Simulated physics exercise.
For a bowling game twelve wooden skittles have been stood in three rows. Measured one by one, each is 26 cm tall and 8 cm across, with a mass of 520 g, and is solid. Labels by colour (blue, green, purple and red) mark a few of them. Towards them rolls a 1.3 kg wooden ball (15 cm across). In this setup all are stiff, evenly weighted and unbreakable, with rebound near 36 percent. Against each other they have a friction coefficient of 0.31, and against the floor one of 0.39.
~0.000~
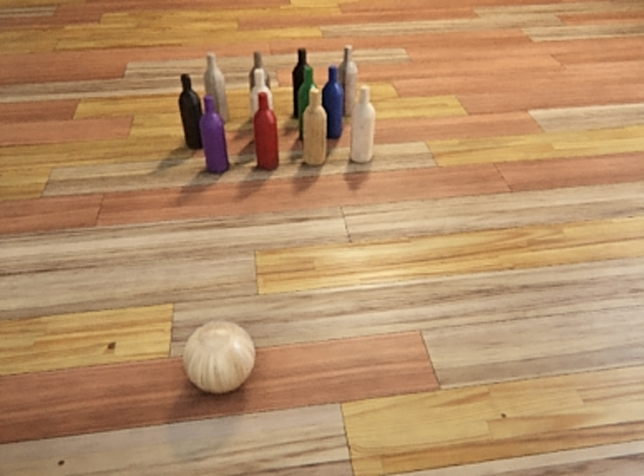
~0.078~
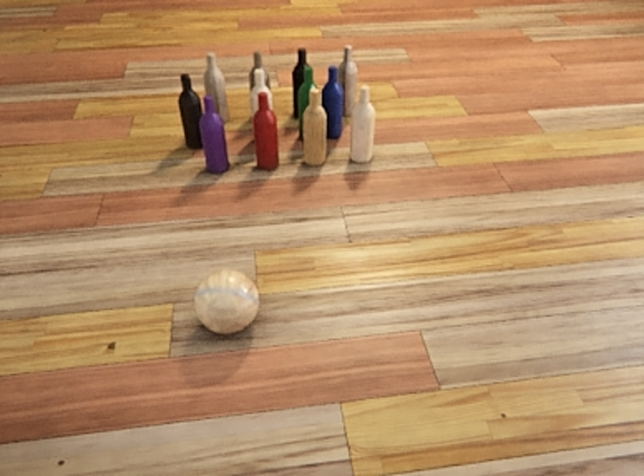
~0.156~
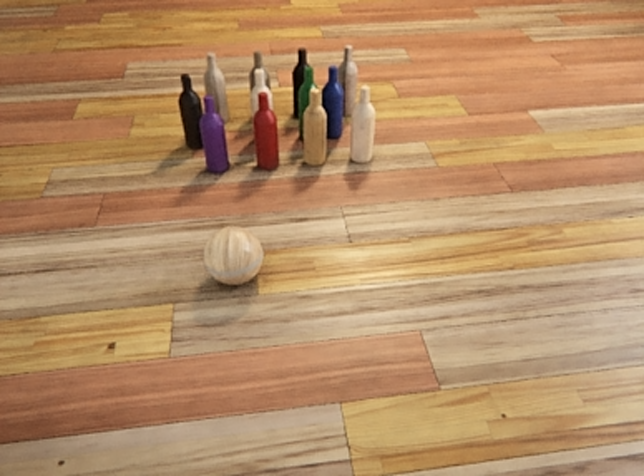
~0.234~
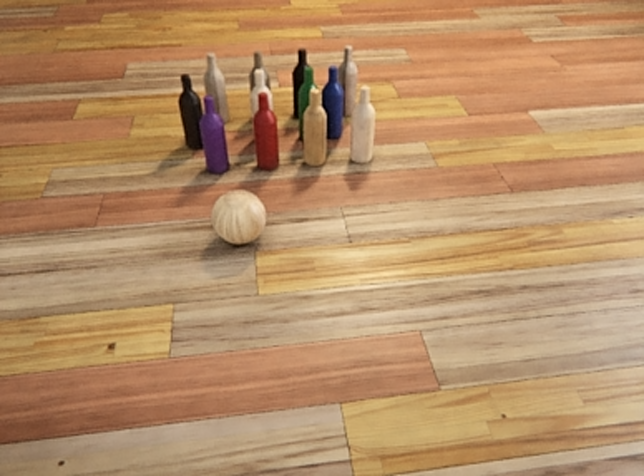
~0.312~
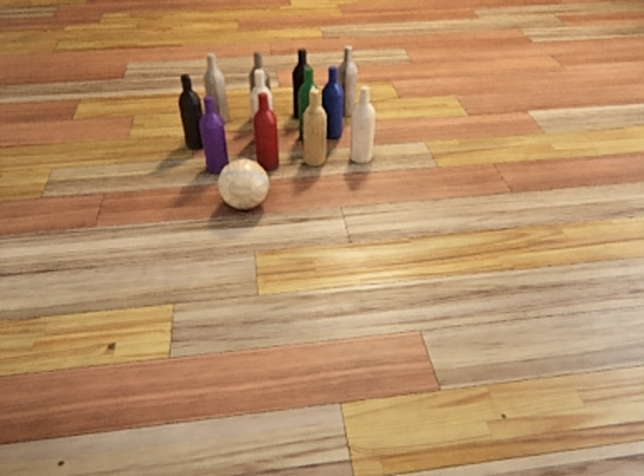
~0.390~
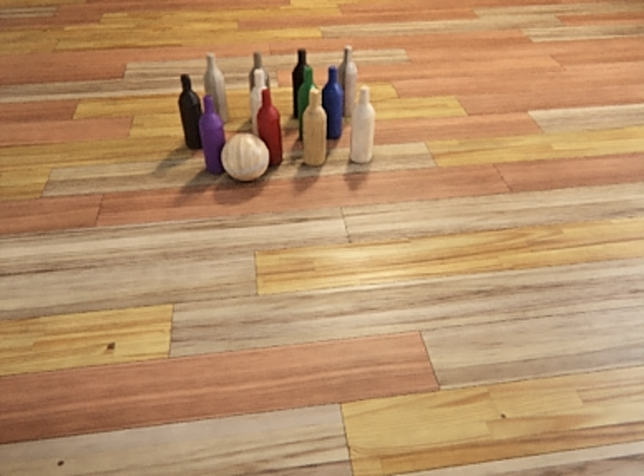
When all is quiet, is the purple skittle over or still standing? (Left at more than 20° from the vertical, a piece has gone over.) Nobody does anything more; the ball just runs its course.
When all is quiet, the skittle has gone down.
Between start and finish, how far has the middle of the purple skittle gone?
Some 25 centimetres.
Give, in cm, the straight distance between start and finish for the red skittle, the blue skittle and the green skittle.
I'd estimate red at 40 cm, blue at 0 cm and green at 0 cm.
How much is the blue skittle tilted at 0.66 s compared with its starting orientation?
Measured against how it began, the tilt is near 0 degrees.
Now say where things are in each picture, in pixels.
In the first picture (each place is the centre of the face we see best), ball (219, 356) 84 cm before the front row; purple skittle (215, 139); blue skittle (338, 106); green skittle (302, 107); all in place.
Ball (227, 301) 68 cm before the front row; purple skittle (215, 139), in the second picture.
Ball (234, 256) 52 cm before the front row; purple skittle (215, 139), in the third picture.
Ball (239, 217) 37 cm before the front row; purple skittle (215, 140), in the fourth picture.
Ball (244, 184) 21 cm before the front row; purple skittle (215, 140), in the fifth picture.
Ball (246, 157) in among them; purple skittle (214, 140); red skittle (269, 132) moved 31 mm; green skittle (302, 107); one has shifted, in the sixth picture.
By 0.46 s, ball still moving; none of the 12 skittles over, 2 disturbed; purple skittle moved 48 mm; red skittle moved 14 cm.
By 0.66 s, ball still moving; 2 of the 12 skittles over; purple skittle tilted 62°; red skittle tilted 28°.
By 1.22 s, ball still moving; 5 of the 12 skittles over; purple skittle lying flat; red skittle tilted 71°.
When it is over (2.0 s), ball rolling away; 5 of the 12 skittles over; purple skittle lying flat; red skittle lying flat; blue skittle unmoved. In pixels of the last frame, middles, purple skittle near (162, 141), red skittle near (300, 109).
